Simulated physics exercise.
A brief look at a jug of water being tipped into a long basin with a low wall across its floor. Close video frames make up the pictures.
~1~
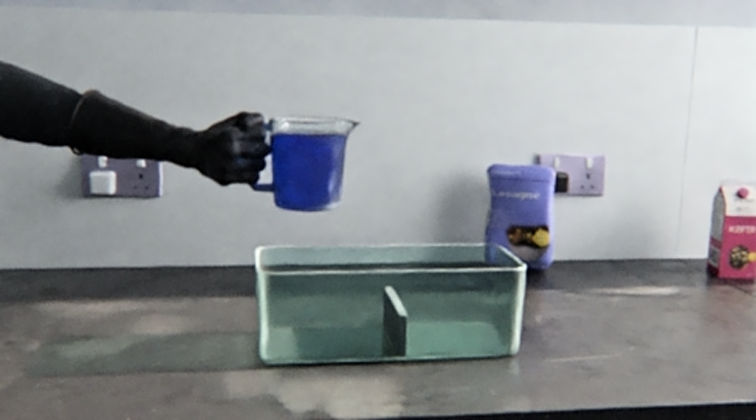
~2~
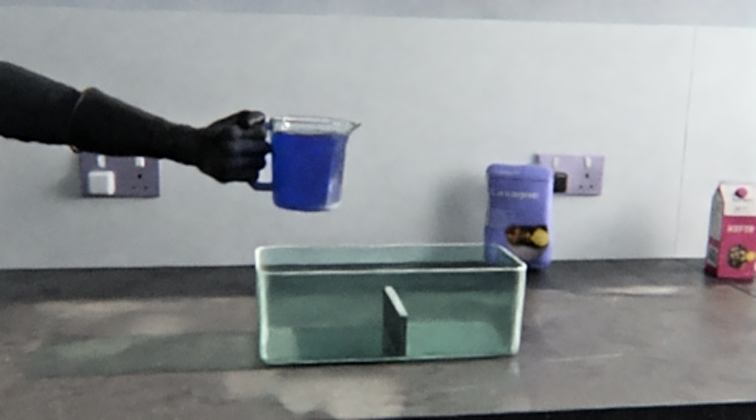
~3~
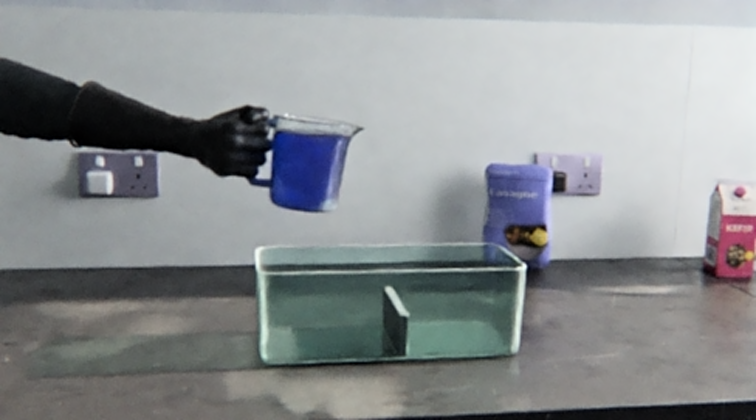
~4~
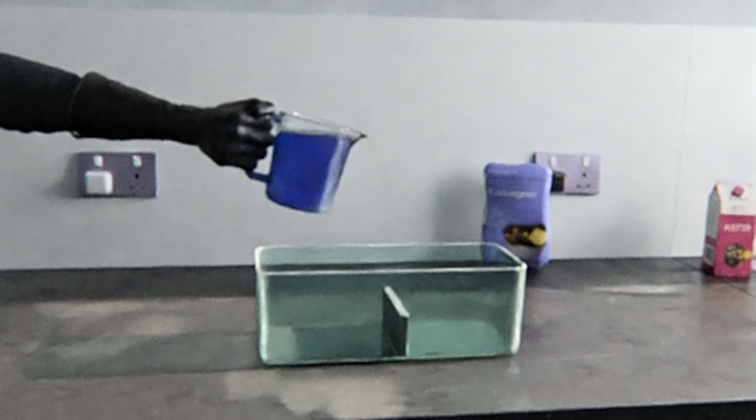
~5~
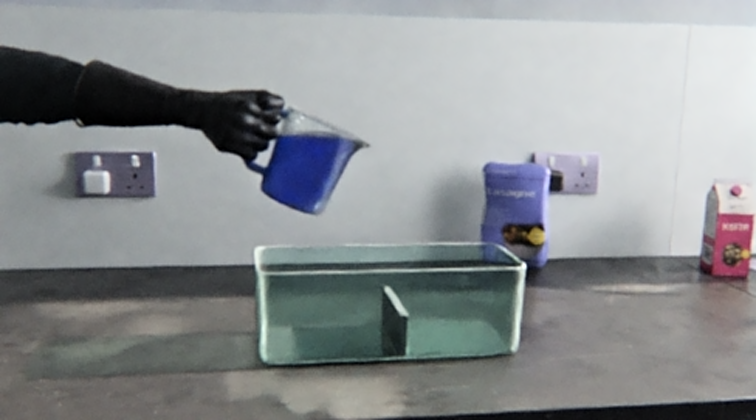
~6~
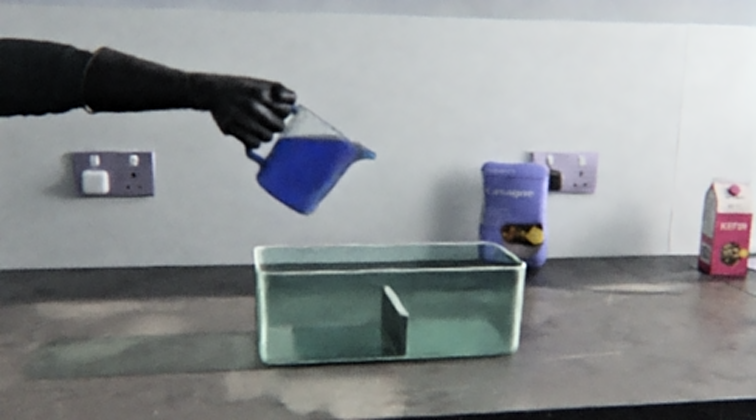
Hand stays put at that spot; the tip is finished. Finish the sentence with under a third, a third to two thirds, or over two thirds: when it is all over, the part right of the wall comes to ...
When it is all over, the part right of the wall comes to a third to two thirds.
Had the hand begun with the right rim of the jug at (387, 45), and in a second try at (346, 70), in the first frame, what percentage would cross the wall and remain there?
Near 90 in a hundred first, near 35 in a hundred second.
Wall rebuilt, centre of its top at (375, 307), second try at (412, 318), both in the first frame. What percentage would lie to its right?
In turn some 80 and 25 in a hundred.
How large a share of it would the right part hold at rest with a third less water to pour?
Some 15 parts in a hundred, give or take.
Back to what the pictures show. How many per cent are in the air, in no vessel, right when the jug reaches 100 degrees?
Airborne fraction: Approx. 25 %.
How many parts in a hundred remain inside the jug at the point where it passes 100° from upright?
50 per cent or so.
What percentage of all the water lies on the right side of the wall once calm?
About 40 percent.
A moment on, the jug is tipped right over and 48 per cent is still to pour, 3 is left of the wall and 24 right of it.
Next, the jug is tipped right over and 5 per cent is still to pour, 47 is left of the wall and 41 right of it.
Then the jug is tipped right over and 0 per cent is still to pour, 56 is left of the wall and 42 right of it.
Later the jug is tipped right over and 0 per cent is still to pour, 57 is left of the wall and 42 right of it.
At rest 57 per cent lies left of the wall, 42 right of it and 1 outside.
